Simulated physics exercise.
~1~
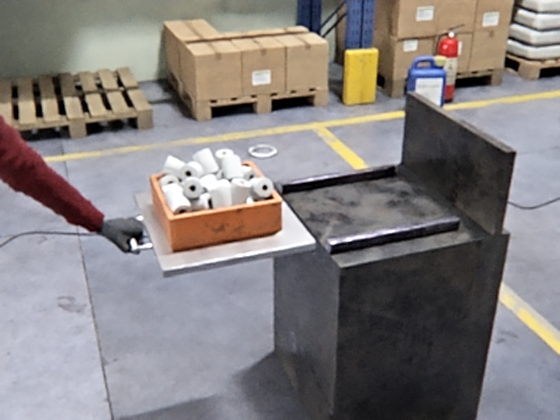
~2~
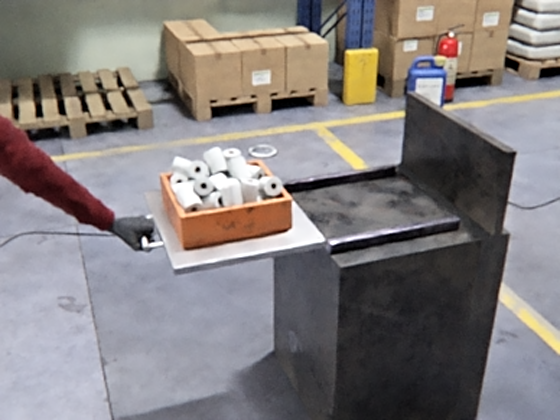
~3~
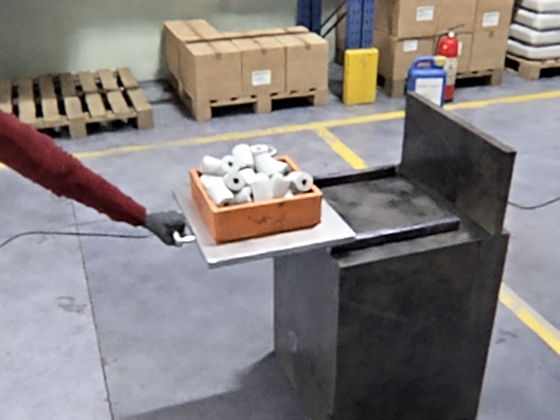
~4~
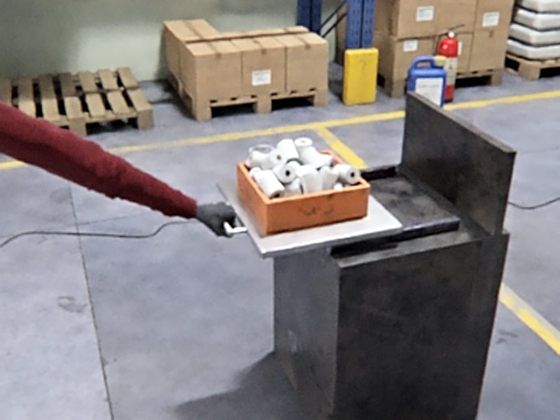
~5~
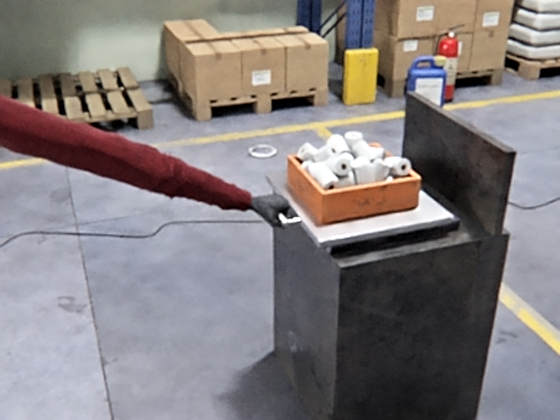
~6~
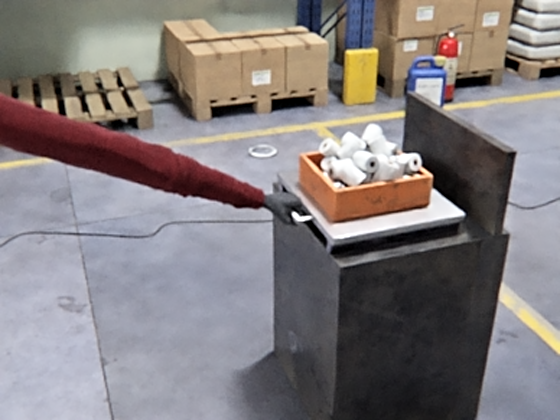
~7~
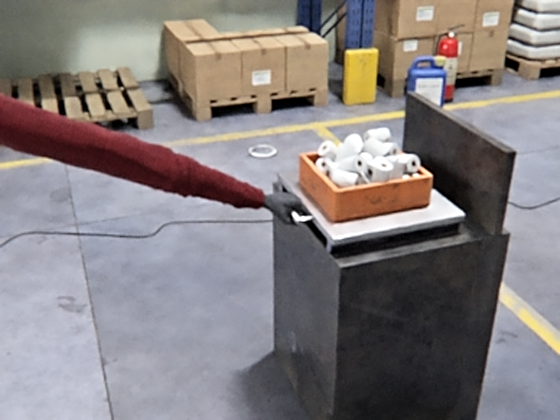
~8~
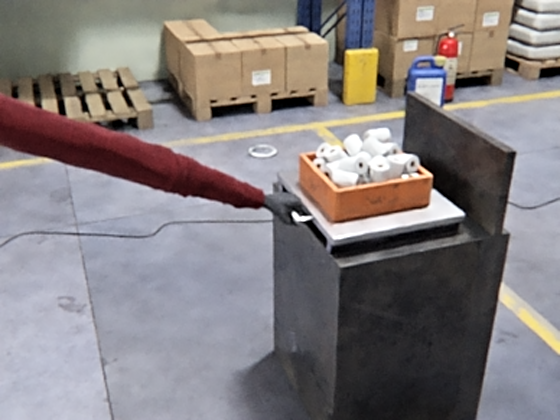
An orange container heaped with white paper rolls sits on a flat grey shelf that sticks out to the left of a dark metal unit with a raised back panel. The still view looks slightly down on a warehouse floor with yellow lines, stacked brown boxes, a wooden pallet and a red extinguisher behind. From the left, a gloved hand in a dark red sleeve grips the shelf's handle and pushes it rightward. The shelf slides back over the unit, carrying the container, while the rolls shift about. It stops short of the panel, the hand still on the handle, with the rolls still inside the container.
